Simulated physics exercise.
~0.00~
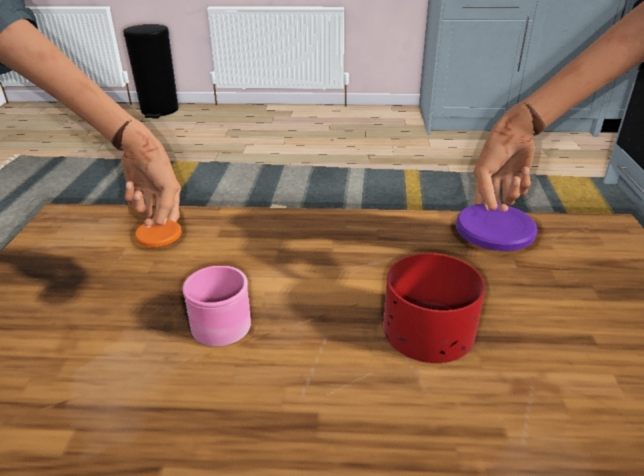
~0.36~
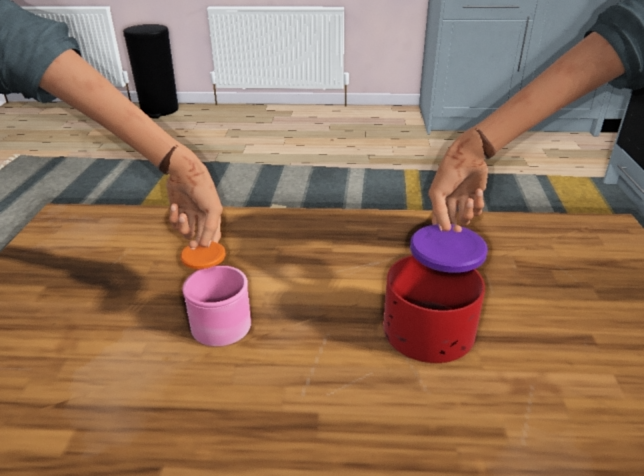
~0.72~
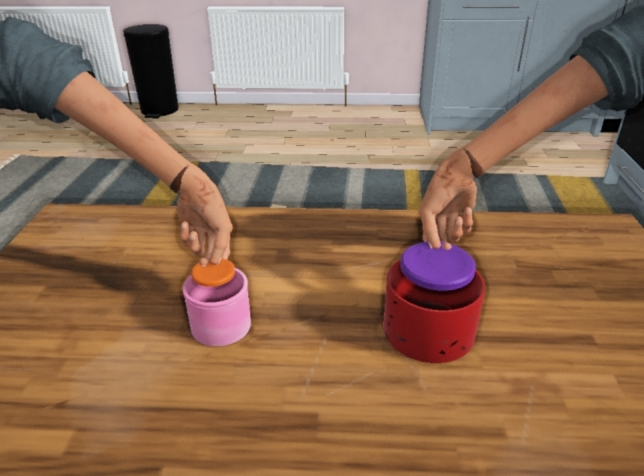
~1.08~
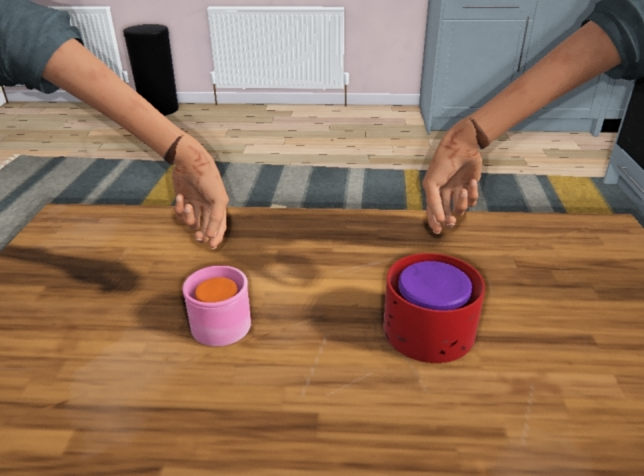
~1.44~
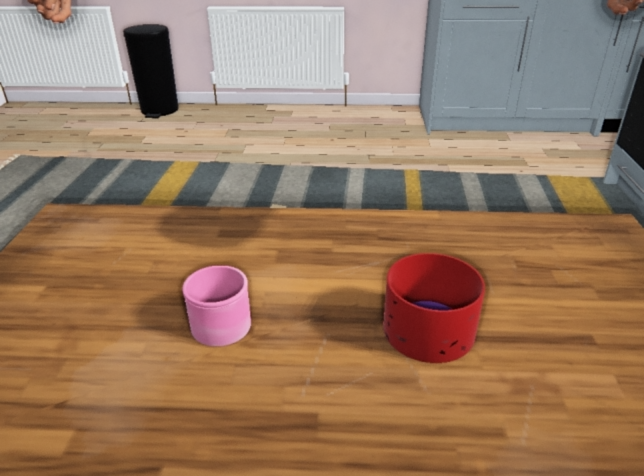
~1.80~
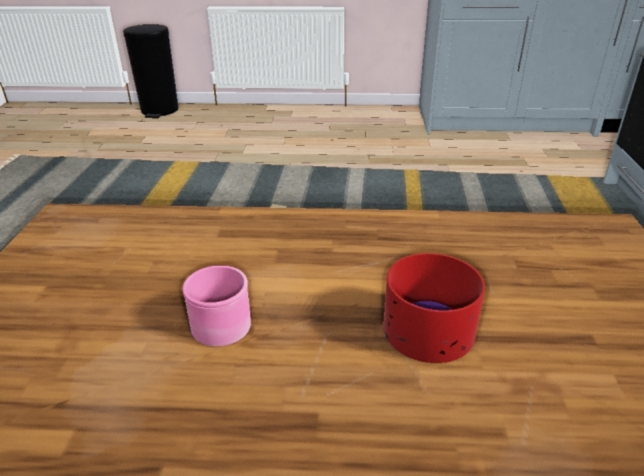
Two hands lowering an orange disc and a purple disc over pink and red containers, releasing both, which drop inside.
